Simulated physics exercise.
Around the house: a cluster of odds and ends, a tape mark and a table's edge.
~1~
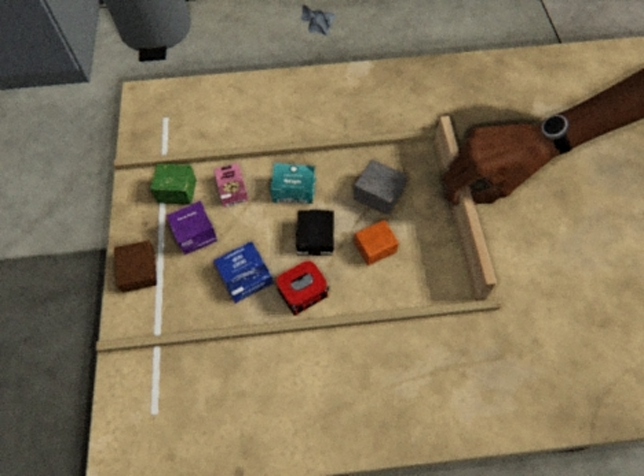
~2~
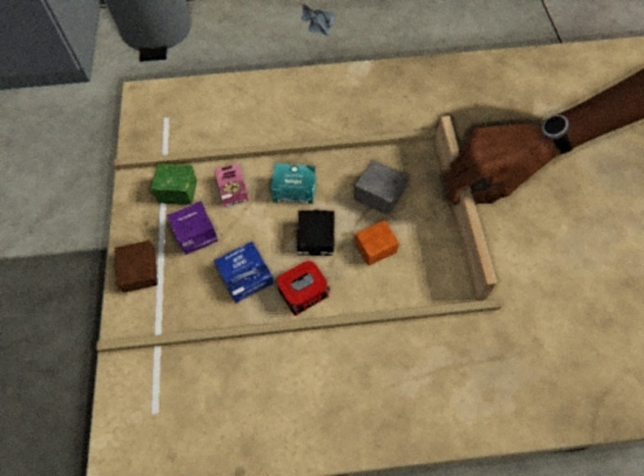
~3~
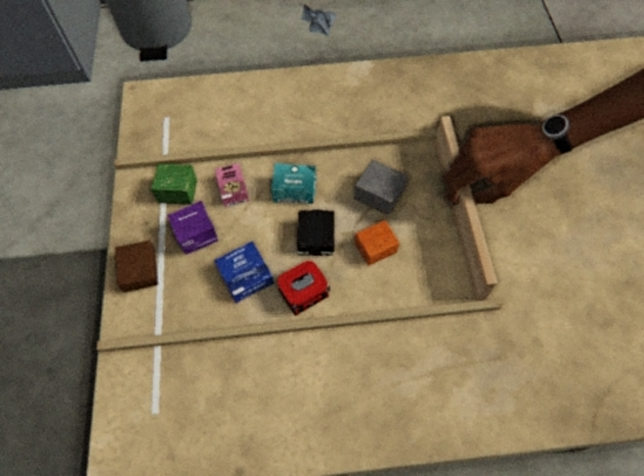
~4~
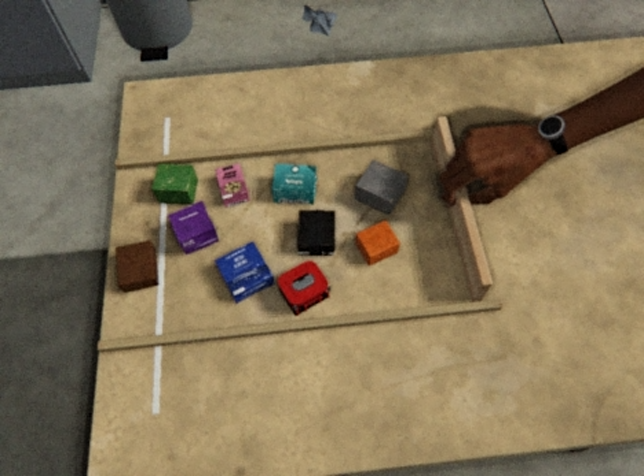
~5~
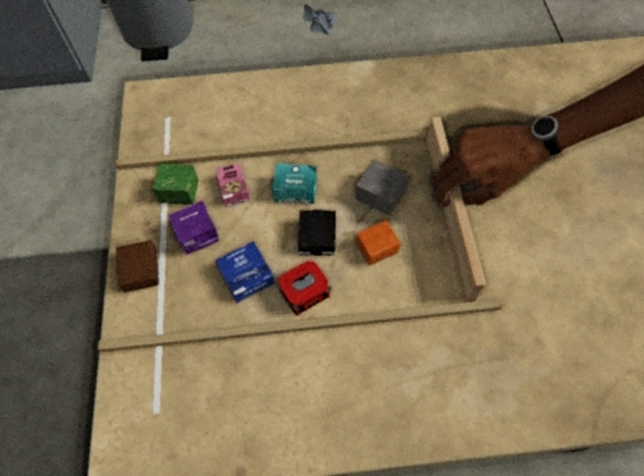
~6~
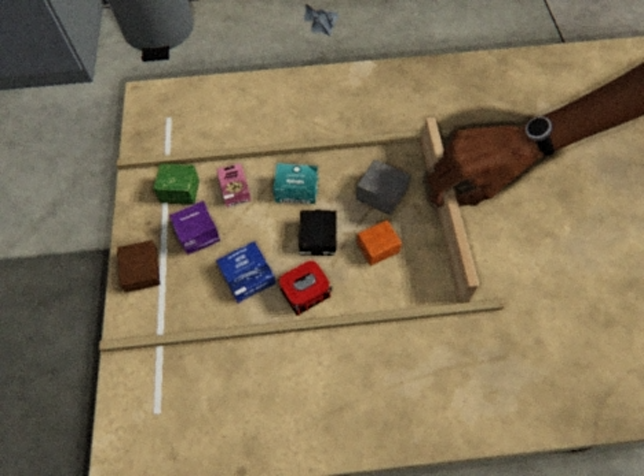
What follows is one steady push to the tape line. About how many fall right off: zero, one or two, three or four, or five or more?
The number that fall off is five or more.
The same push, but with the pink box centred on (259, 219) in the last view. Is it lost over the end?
It falls.
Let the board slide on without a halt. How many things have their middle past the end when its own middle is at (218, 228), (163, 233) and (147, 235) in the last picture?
The counts: 1, 5 and 6.
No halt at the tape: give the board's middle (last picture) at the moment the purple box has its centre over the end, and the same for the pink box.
About (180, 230), and (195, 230) for the other.
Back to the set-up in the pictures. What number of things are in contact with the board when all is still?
3 of them.
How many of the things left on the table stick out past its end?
2 of them.
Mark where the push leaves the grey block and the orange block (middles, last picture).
Near (141, 224) and (144, 263).
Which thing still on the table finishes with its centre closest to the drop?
Foremost is the black box.
Soon after, none off yet; brown block at rest near (139, 266); green block at rest near (177, 184); purple box at rest near (196, 228).
Then, none off yet; brown block moving near (132, 266); green block moved about its own width near (129, 179); purple box moved about its own width near (162, 224).
At rest, the number that fall off is five or more; fallen, blue box, pink box, purple box, green block and brown block.
